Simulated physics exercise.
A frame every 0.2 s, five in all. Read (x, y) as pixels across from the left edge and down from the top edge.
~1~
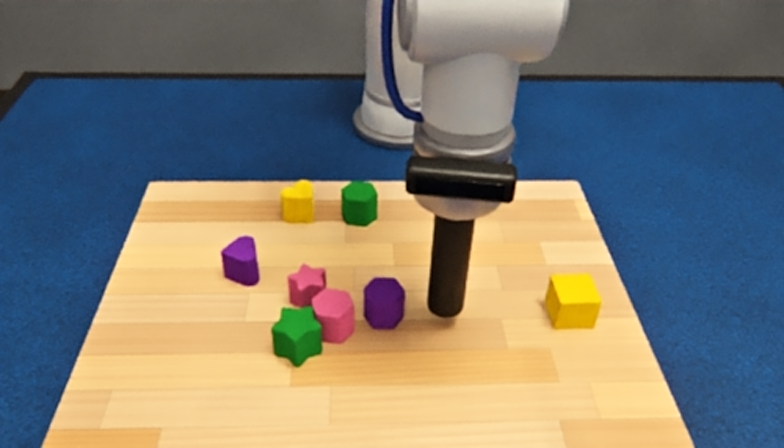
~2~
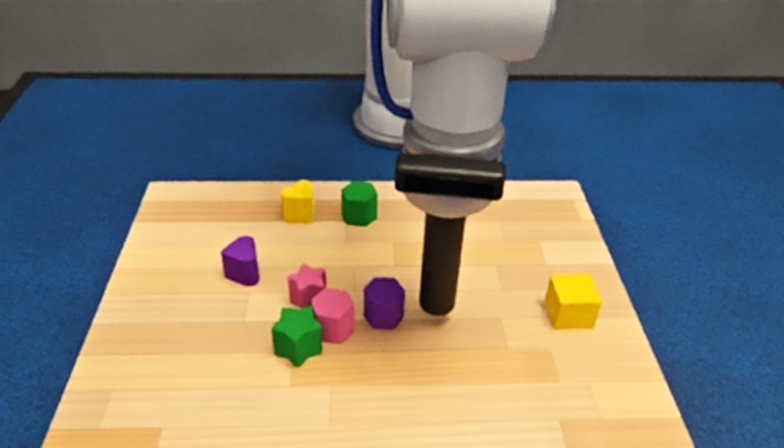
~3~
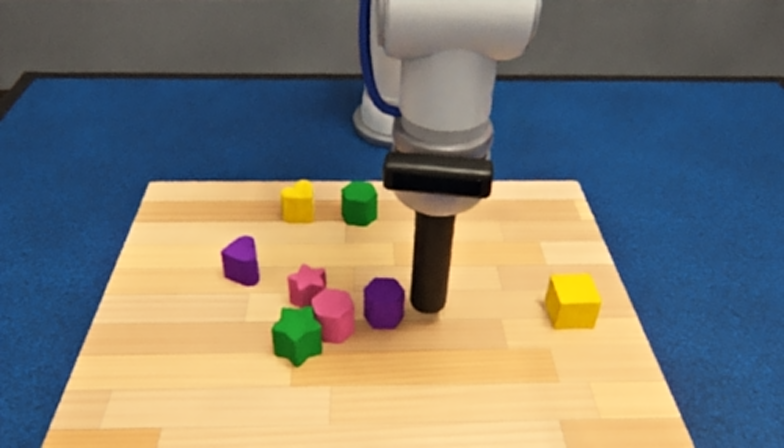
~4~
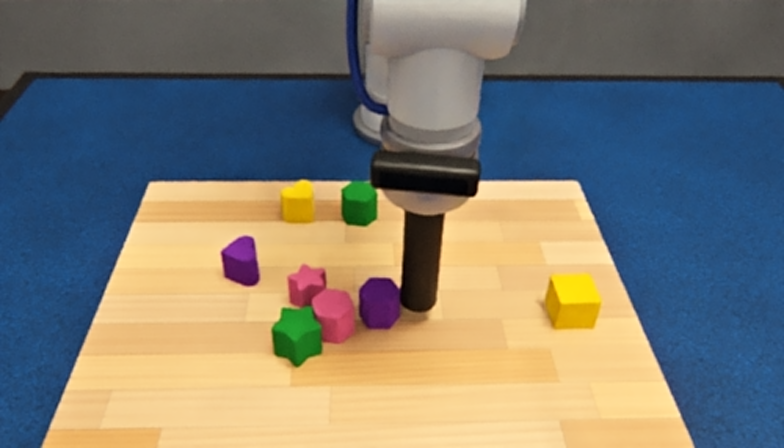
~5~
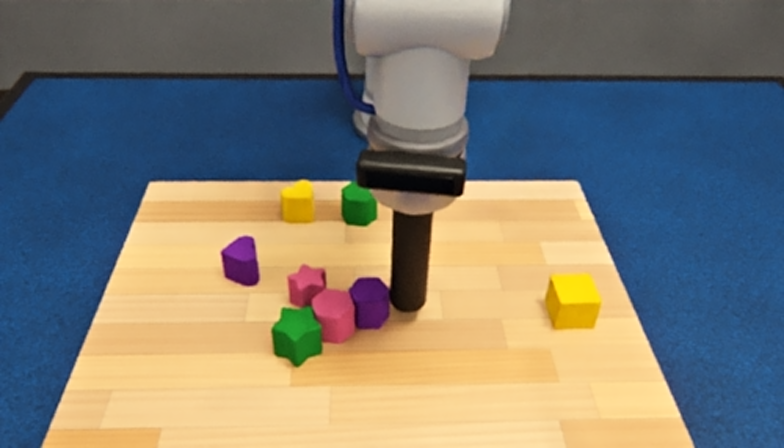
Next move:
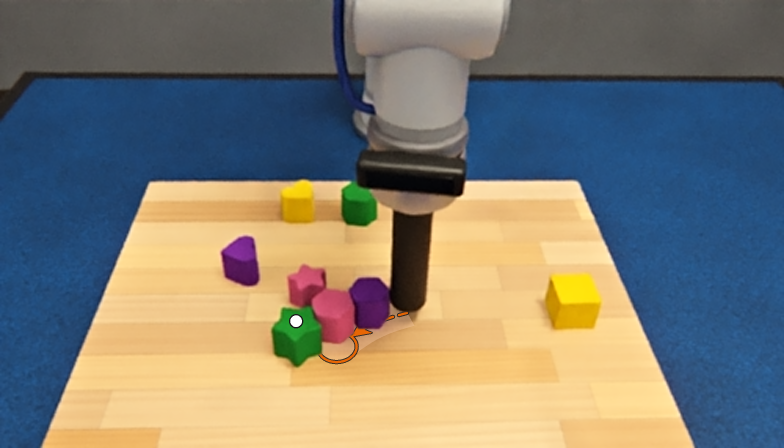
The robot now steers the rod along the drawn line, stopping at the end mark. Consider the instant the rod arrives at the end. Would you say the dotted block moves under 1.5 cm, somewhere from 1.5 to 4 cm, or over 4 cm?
The 1.5 to 4 cm band.
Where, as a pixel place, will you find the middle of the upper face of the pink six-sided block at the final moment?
Just about (268, 295).
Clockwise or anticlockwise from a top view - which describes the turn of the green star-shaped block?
Looking down, it rotates anti-clockwise.
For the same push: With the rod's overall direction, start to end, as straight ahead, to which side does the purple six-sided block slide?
It is displaced to the right.
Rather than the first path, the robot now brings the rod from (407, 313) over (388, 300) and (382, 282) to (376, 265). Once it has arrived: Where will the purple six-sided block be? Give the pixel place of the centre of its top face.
So, by the moment the path ends, you'll find the top centre of the purple six-sided block at (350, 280).
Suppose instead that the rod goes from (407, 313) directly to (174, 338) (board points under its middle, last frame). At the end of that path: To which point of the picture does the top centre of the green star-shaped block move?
I expect it at (260, 331).
Drawn move, from (407, 313) by way of (370, 326) to (337, 347); the dot is on the green star-shaped block.
What follows on the original path. Halfway along, rod (370, 313); green star-shaped block (274, 327), turned 45° anticlockwise; pink star-shaped block (302, 275), turned 30° clockwise; pink six-sided block (293, 300), turned 15° clockwise; purple six-sided block (331, 295), turned 25° clockwise.
At the end, rod (337, 333); green star-shaped block (268, 329), turned 65° anticlockwise; pink star-shaped block (300, 274), turned 40° clockwise; pink six-sided block (268, 295), turned 40° clockwise; purple six-sided block (303, 306), turned 60° clockwise.
